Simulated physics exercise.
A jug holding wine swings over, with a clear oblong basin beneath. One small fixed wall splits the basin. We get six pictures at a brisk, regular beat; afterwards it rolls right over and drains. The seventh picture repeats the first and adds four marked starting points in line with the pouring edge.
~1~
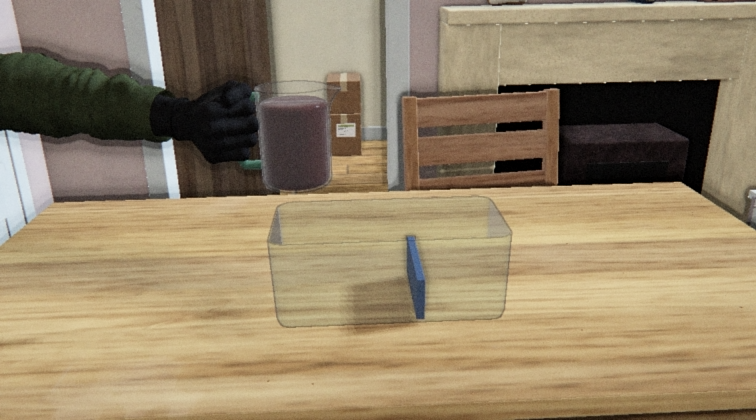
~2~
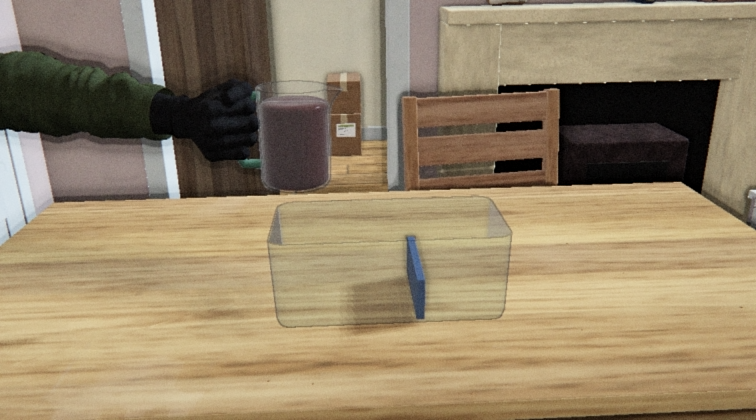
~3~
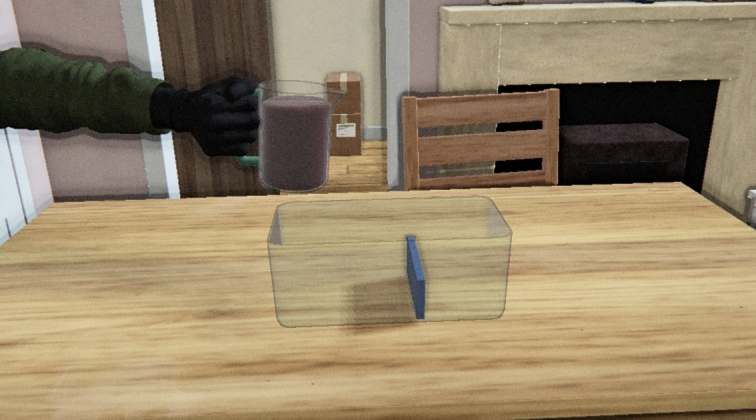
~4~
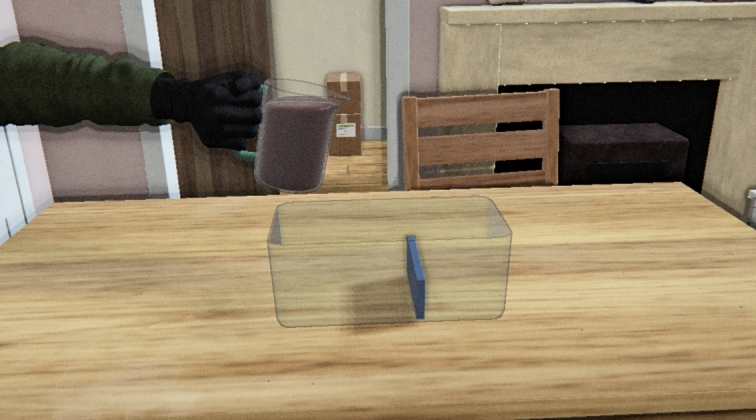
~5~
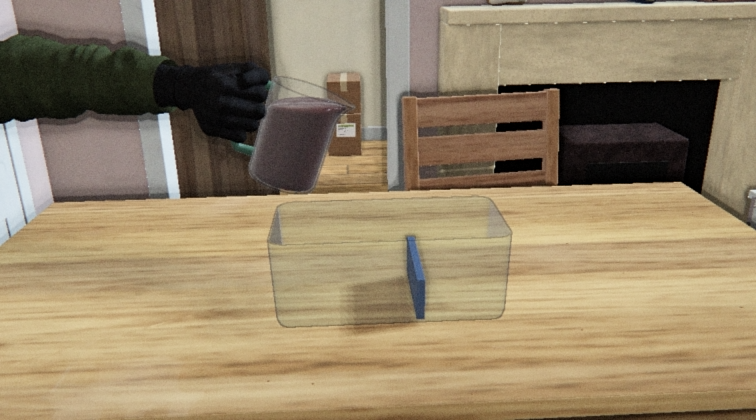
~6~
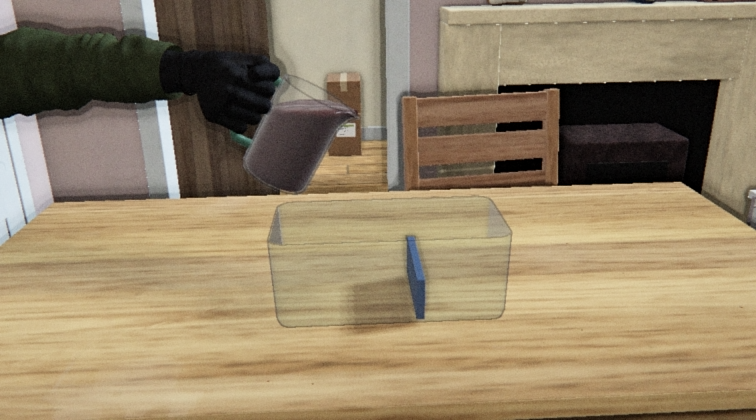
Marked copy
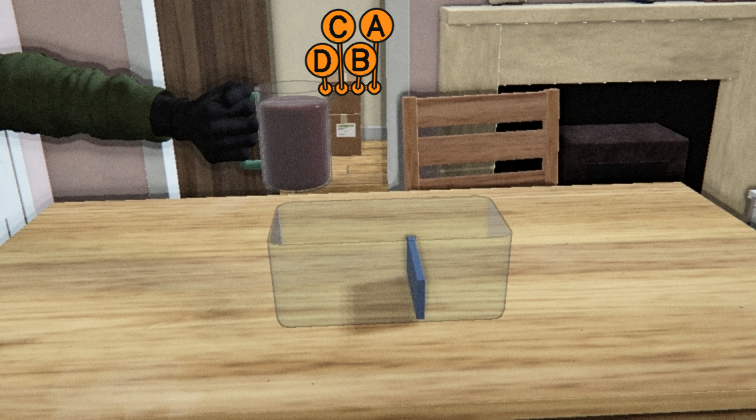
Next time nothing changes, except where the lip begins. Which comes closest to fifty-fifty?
B.
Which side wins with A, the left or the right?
More ends on the right.
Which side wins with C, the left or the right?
The left one.
On the marked copy, A at (374, 87); B at (357, 87); C at (341, 88); D at (325, 88).
If A is chosen, about 20 % ends left of the wall and 80 % right of it.
If B is chosen, about 52 % ends left of the wall and 48 % right of it.
If C is chosen, about 88 % ends left of the wall and 10 % right of it.
If D is chosen, about 97 % ends left of the wall and 2 % right of it.
